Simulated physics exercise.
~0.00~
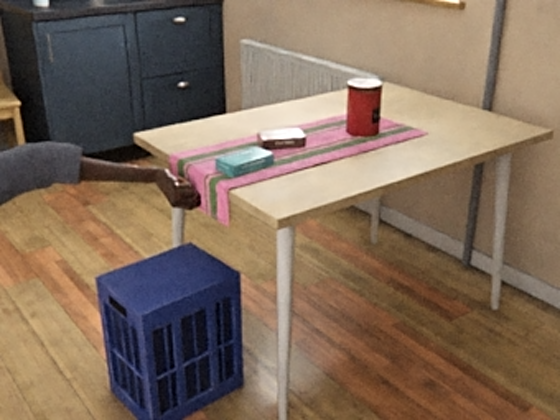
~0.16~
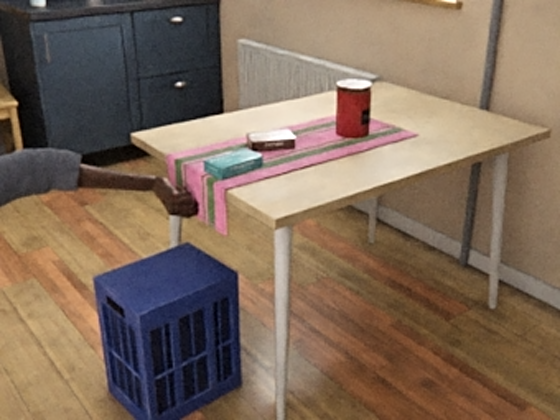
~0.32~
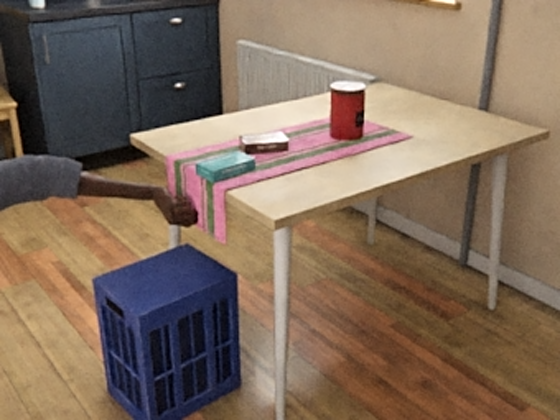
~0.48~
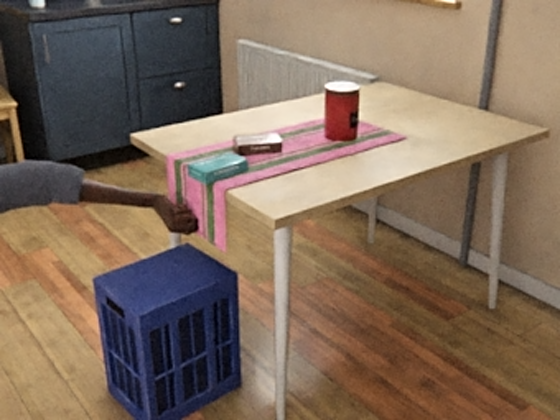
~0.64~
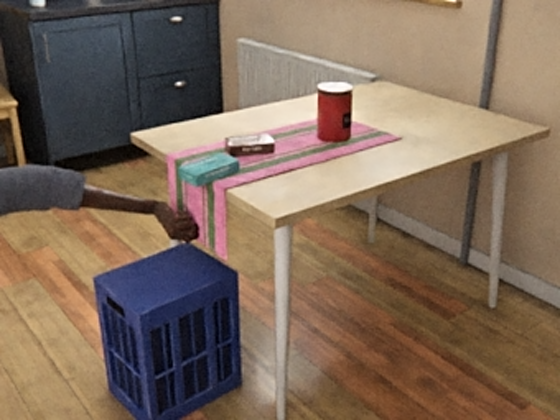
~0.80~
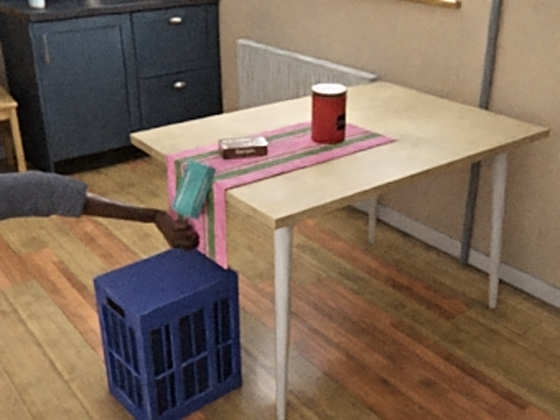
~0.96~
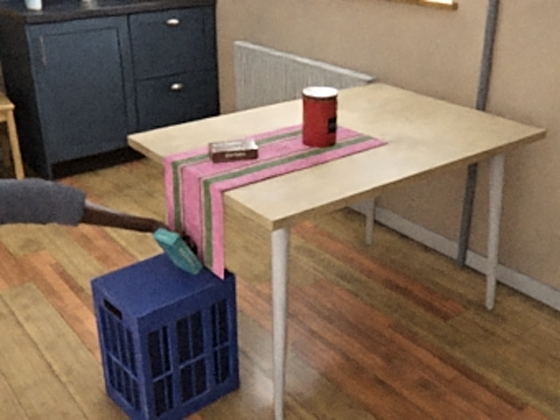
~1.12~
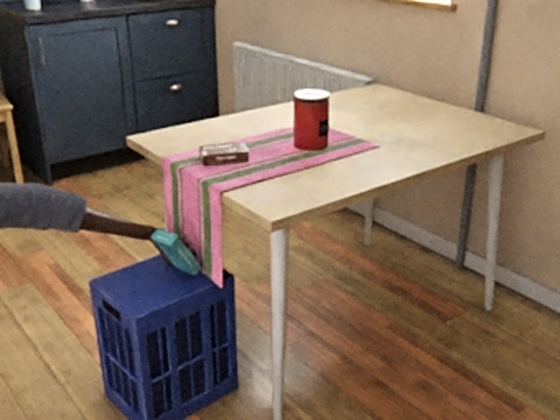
The clip opens on a pale table laid with a pink striped scarf, on which sit a turquoise packet, a brown packet and a red canister, with a blue crate on the floor below. A hand reaching in from the left grips the scarf's hanging end and draws it steadily down, and all three things ride slowly left. The turquoise packet reaches the table's edge, tips over it and drops beside the hand. It ends up tilted just above the crate against the lowered cloth, while the brown packet and the upright canister remain on the table.
